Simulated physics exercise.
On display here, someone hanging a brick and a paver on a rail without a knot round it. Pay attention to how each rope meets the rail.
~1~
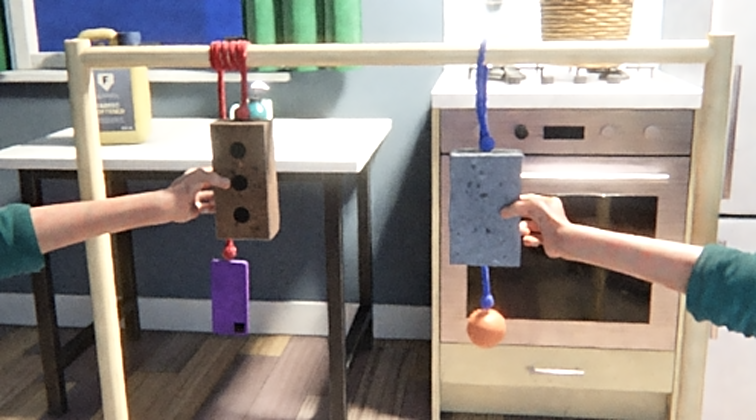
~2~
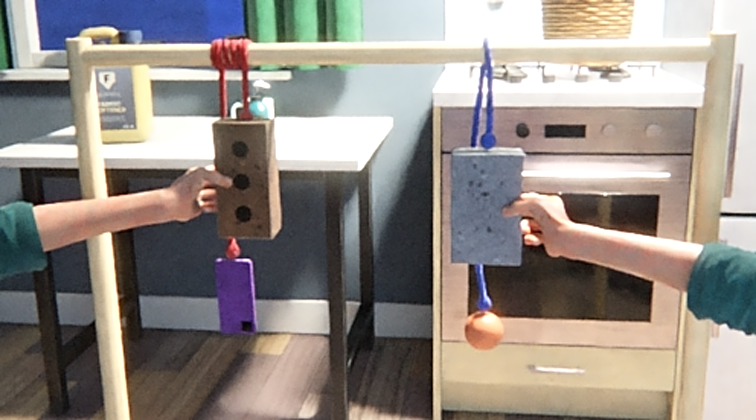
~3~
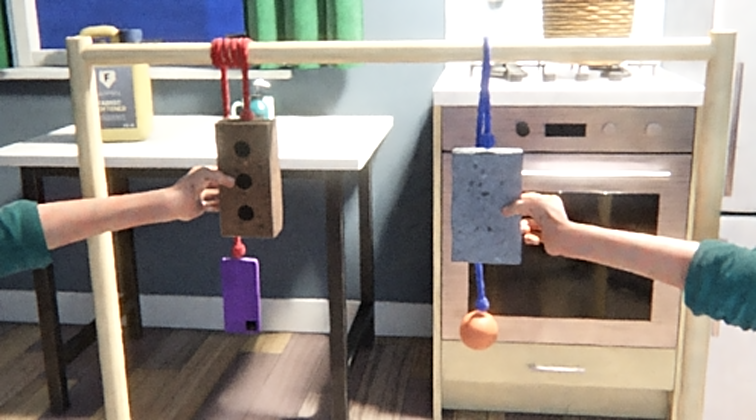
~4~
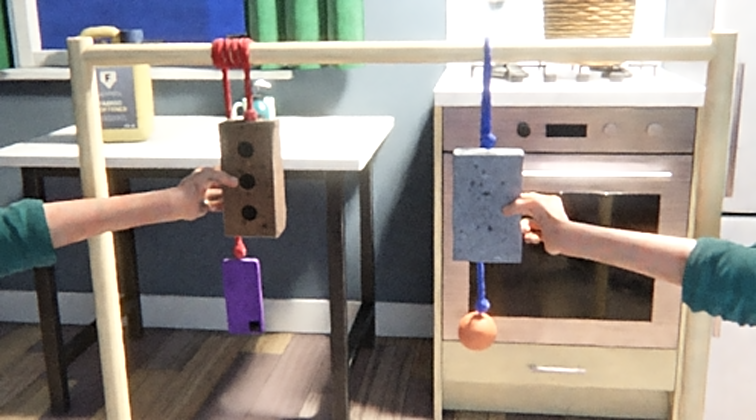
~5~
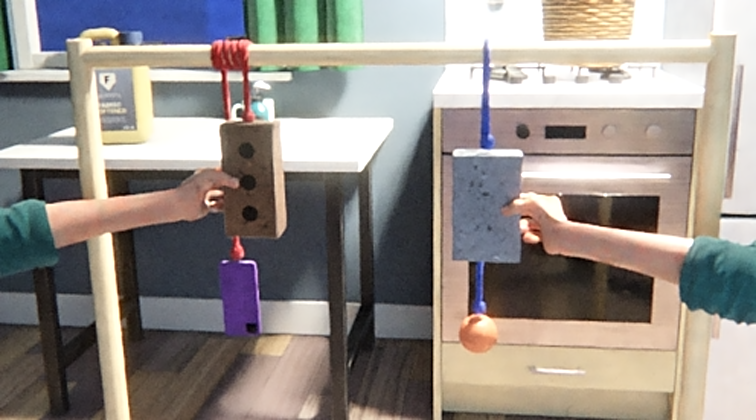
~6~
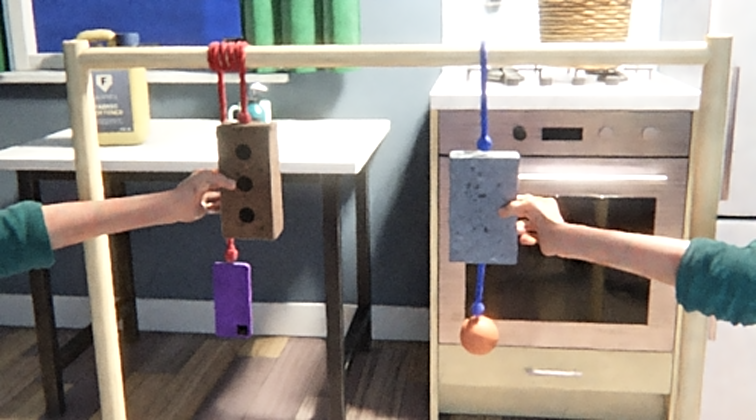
A brick on a red rope wound round a wooden rail and a grey block on a blue rope laid over it barely shifted as two hands held them, while the hanging orange ball swayed slightly.
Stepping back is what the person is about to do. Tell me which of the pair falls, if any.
The brick stays where it is, the paver falls away.
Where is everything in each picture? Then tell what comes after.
The first frame shows brick (245, 179); paver (485, 207); left phone (230, 298); right orange (487, 329).
The second frame shows brick (247, 178); paver (487, 206).
The third frame shows brick (249, 178); paver (487, 206).
The fourth frame shows brick (253, 177); paver (488, 206).
The fifth frame shows brick (253, 179); paver (487, 206).
The sixth frame shows brick (250, 180); paver (484, 208); left rope wound several times round the rail; right rope only laid over the rail.
Then, 0.30 s on from there, brick off the floor near (249, 185); paver dropping near (481, 297).
Then, 0.58 s on from there, brick off the floor near (245, 184); paver on the floor.
In the end, brick off the floor near (245, 181); paver on the floor. The brick keeps its height and the paver runs down to the floor.
